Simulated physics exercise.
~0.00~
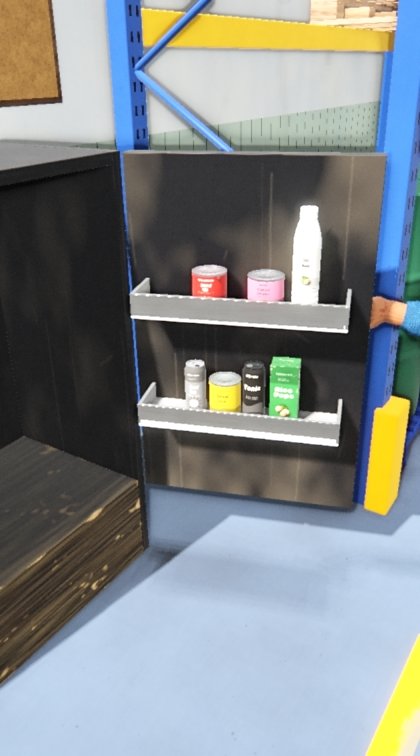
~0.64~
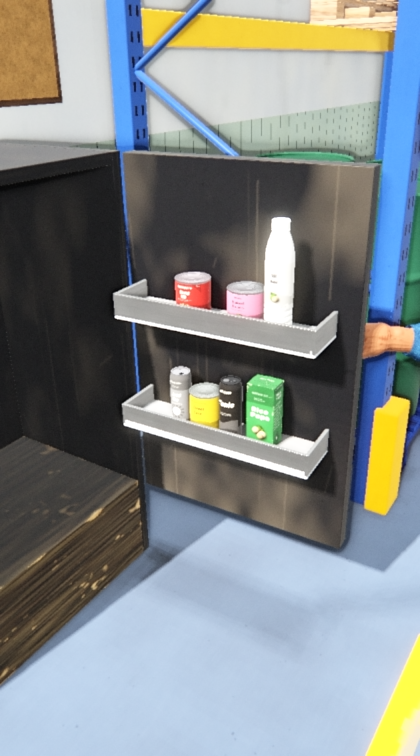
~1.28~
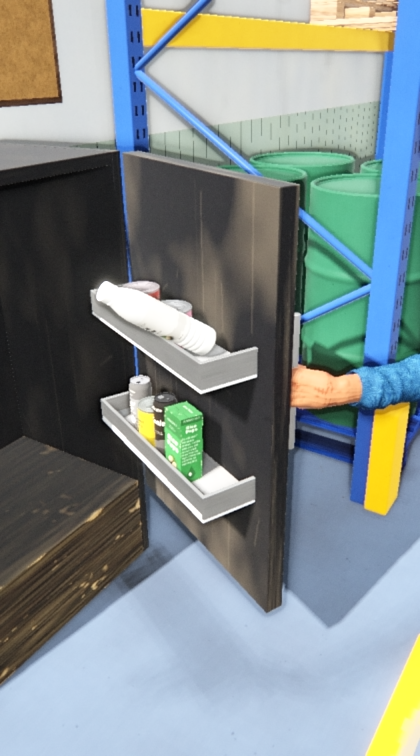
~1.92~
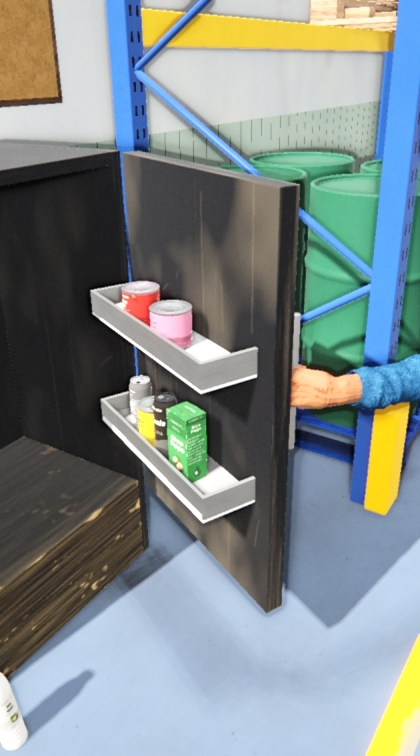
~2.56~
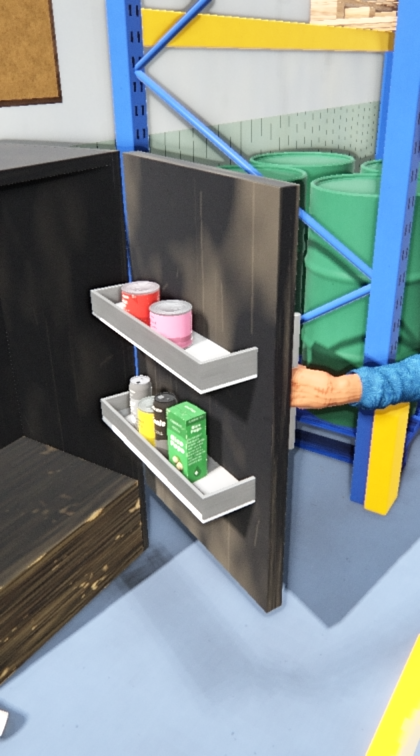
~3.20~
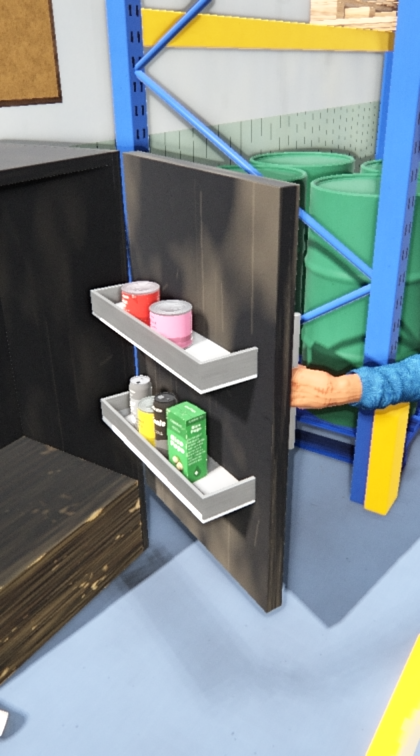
A dark cabinet door in a workshop, seen from the front and slightly above, stands wide open with two grey racks on its inside. The upper rack holds a red tin, a pink tin and a tall white bottle; the lower holds a grey can, yellow tin, black can and green carton. A hand at the right swings the door partway towards shut, then holds it still. The white bottle tips over the upper rail, drops to the floor at lower left and ends lying mostly out of view. The other six items stay in their racks.
